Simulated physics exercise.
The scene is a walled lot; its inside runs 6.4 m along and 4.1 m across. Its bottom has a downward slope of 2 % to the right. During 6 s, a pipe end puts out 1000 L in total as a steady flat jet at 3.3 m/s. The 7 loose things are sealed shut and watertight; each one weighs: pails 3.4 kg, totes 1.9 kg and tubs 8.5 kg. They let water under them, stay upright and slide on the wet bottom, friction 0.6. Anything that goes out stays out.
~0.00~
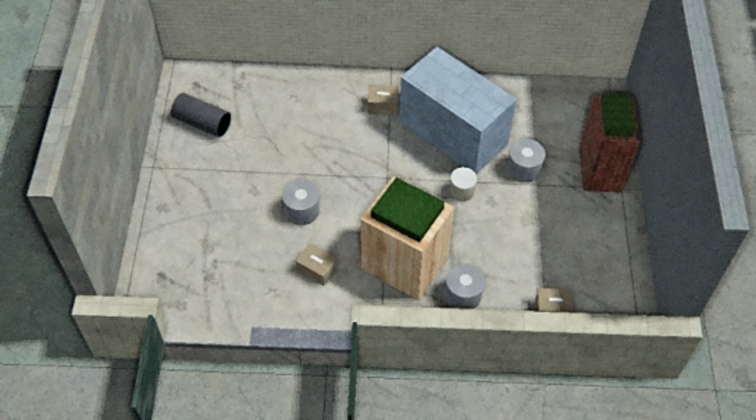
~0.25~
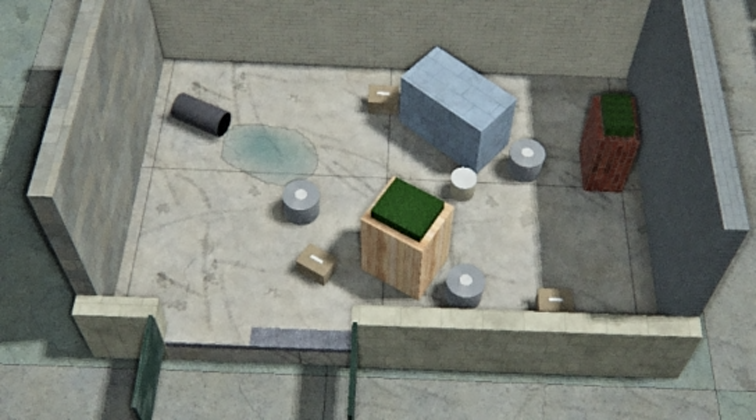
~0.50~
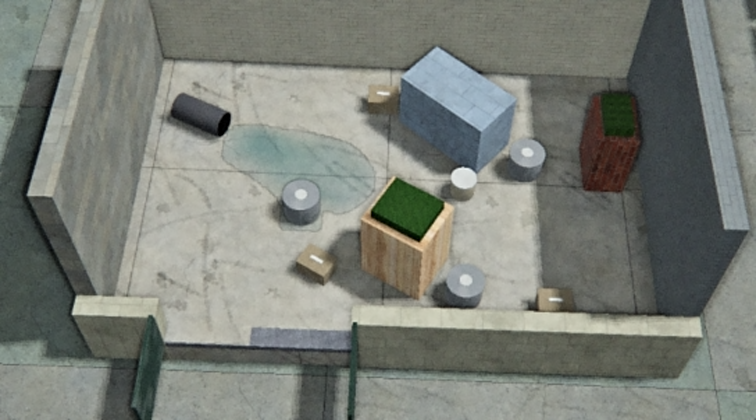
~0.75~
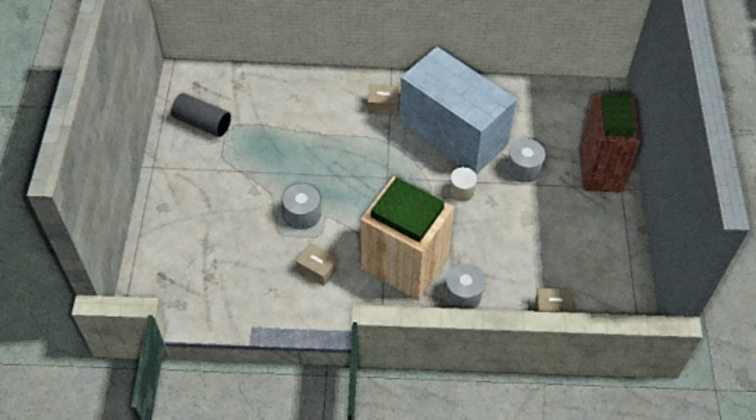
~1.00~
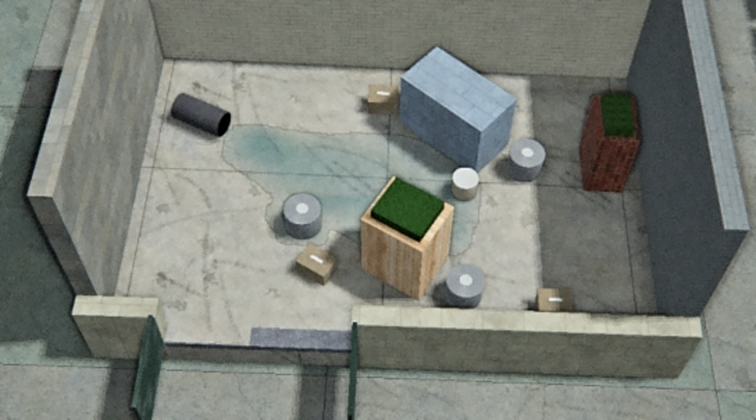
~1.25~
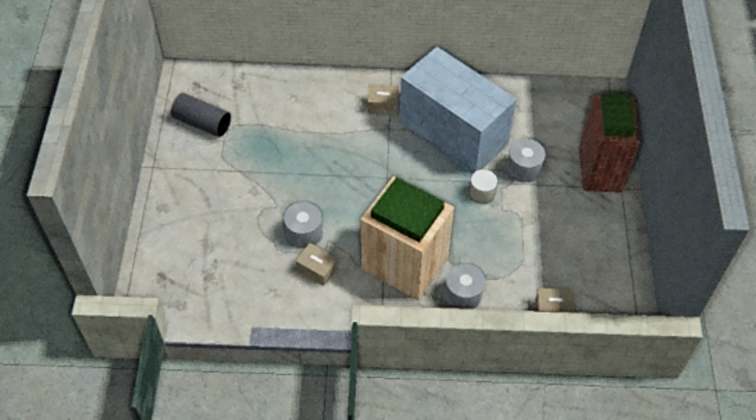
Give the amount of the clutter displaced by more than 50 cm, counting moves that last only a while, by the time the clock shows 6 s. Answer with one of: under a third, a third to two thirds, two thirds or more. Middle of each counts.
A third to two thirds.
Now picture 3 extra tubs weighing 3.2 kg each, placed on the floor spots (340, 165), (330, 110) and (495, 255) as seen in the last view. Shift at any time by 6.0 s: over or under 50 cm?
In order: Greater, smaller and greater.
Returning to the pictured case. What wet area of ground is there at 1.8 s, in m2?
Roughly 8.0 m2.
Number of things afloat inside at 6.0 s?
Just then, the number is 3.
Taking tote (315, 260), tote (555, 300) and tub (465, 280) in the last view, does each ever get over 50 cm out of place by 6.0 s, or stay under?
Well, the first one's too far, the next one's too far and the last one's not that far.
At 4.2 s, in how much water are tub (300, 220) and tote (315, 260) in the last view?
Roughly 3 and 2 cm.
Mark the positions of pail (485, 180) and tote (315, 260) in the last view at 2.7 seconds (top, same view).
Around (636, 207) and (283, 270).
After 1.8 s 1 of 7 are over 50 cm from their spots; 0 afloat.
After 2.7 s 1 of 7 are over 50 cm from their spots; 1 afloat.
After 4.2 s 2 of 7 are over 50 cm from their spots; 2 afloat.
After 6.0 s 3 of 7 are over 50 cm from their spots, and 3 have been at some point; 3 afloat.
